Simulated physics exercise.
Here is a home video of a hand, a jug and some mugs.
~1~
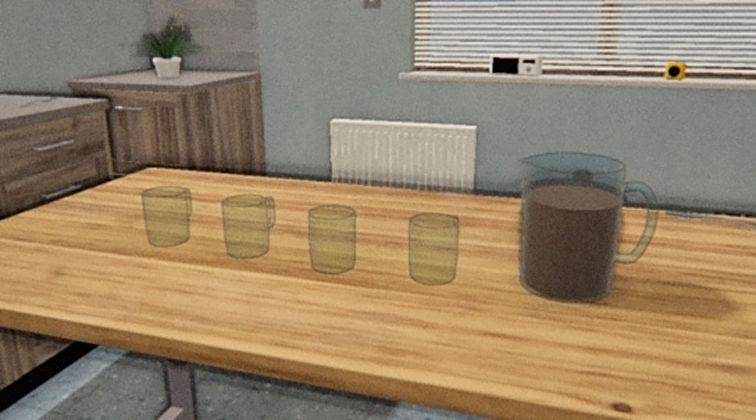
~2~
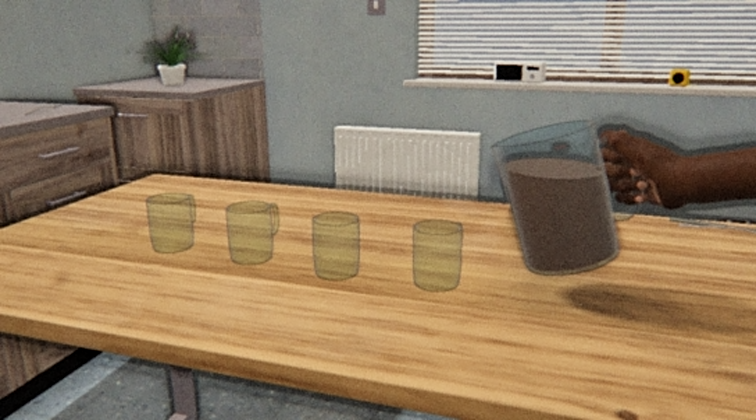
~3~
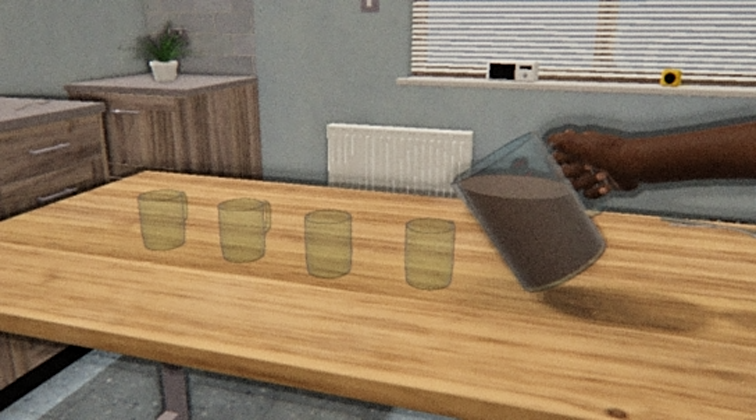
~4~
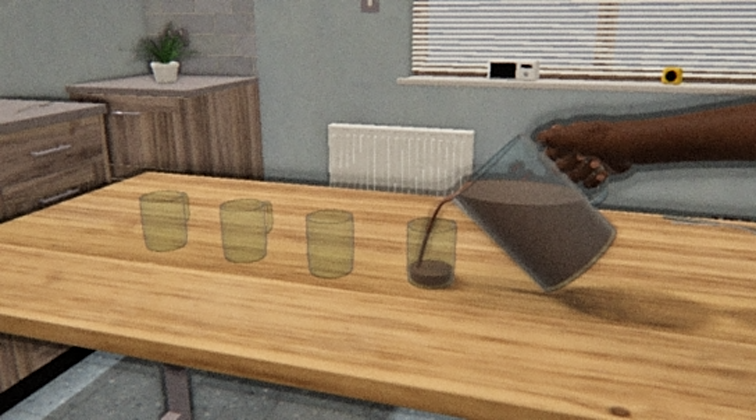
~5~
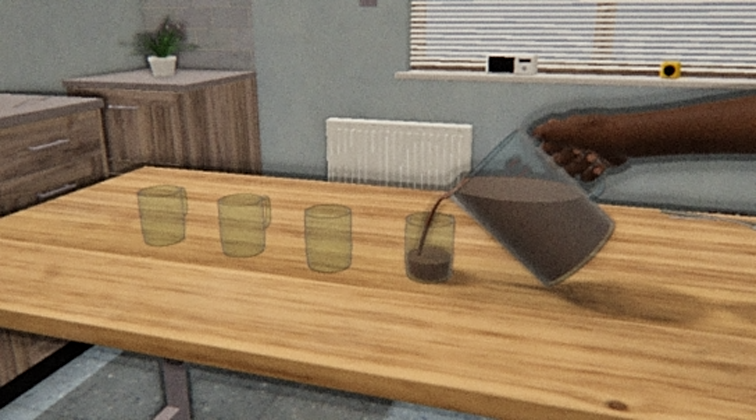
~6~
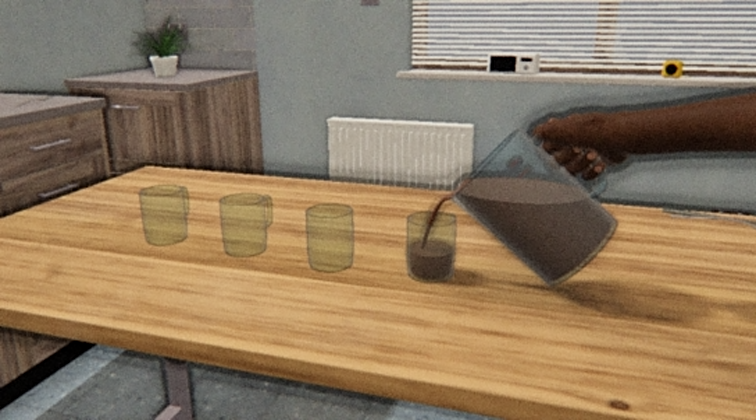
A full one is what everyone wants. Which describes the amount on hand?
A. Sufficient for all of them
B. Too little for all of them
Sufficient for all of them (A).
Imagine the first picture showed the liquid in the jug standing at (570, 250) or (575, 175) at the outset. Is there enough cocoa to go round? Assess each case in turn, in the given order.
Insufficient, sufficient.
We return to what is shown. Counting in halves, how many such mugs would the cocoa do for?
I'd say near 6.5 of those.
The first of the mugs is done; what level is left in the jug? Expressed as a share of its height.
It comes to around 60 percent, by my reckoning.
Next, the first is about two thirds full.
After that, the first is done and the jug has nearly all of its load.
Finally, all four are full and about a third of the cocoa is over.
